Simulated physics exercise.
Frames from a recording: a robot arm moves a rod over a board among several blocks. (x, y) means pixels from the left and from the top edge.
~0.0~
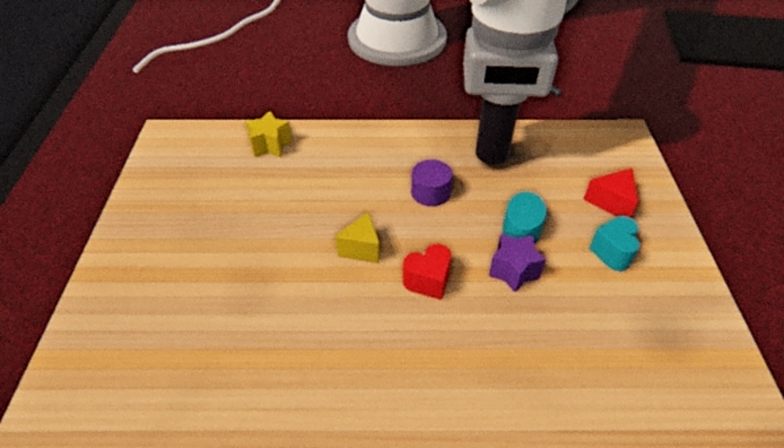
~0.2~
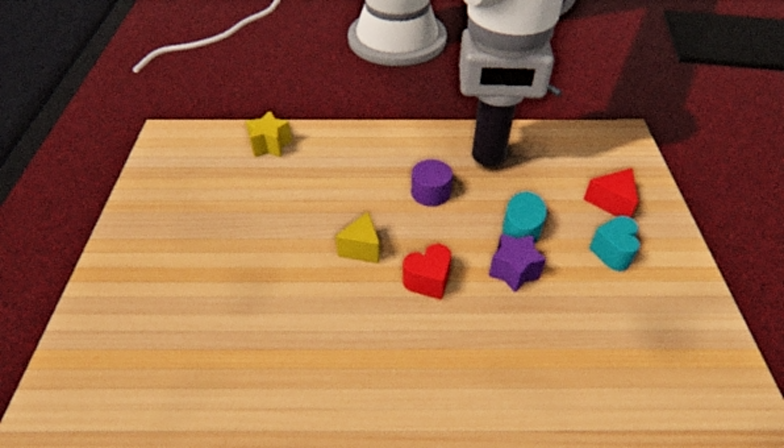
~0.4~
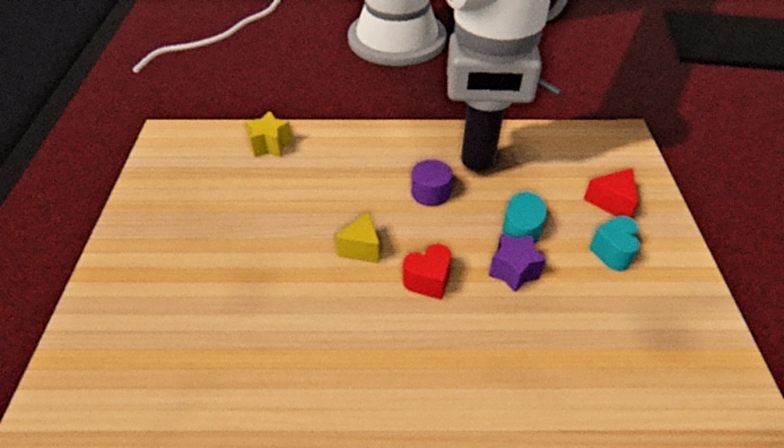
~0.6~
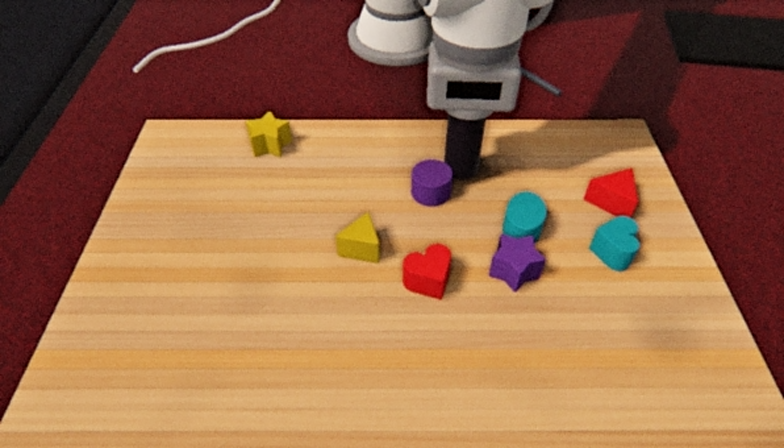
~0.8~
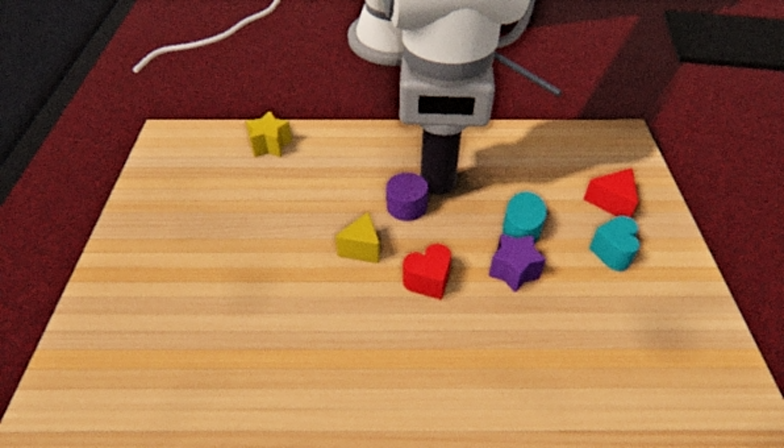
A robot arm with a black rod reaches over a pale wooden board on a dark red surface, seen from above at a fixed angle. A yellow star sits at the upper left, a purple cylinder, yellow triangle and red heart near the middle, and a teal cylinder, purple star, red triangular block and teal heart rightward. The rod slides left and slightly nearer, then pushes the purple cylinder a short way left.
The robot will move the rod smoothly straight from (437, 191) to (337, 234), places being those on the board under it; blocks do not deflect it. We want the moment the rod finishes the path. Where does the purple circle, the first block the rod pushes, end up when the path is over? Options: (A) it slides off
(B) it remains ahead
It's B.
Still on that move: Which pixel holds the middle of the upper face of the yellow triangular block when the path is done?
I predict (345, 244).
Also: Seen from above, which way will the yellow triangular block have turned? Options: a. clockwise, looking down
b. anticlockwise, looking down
My pick is b.
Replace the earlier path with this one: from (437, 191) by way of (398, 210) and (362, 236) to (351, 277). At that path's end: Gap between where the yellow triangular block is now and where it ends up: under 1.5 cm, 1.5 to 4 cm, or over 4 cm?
Distance: Above 4 cm.
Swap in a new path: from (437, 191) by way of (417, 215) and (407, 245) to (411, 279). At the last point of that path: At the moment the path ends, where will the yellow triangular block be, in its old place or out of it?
It gets displaced.
The first path, step by step. One third of the way, rod (405, 197); yellow triangular block (357, 233), turned 15° anticlockwise; purple circle (373, 201).
Two thirds of the way, rod (371, 211); yellow triangular block (346, 242), turned 85° anticlockwise; purple circle (335, 215).
At the end, rod (336, 226); yellow triangular block (345, 244), turned 95° anticlockwise; purple circle (296, 230).
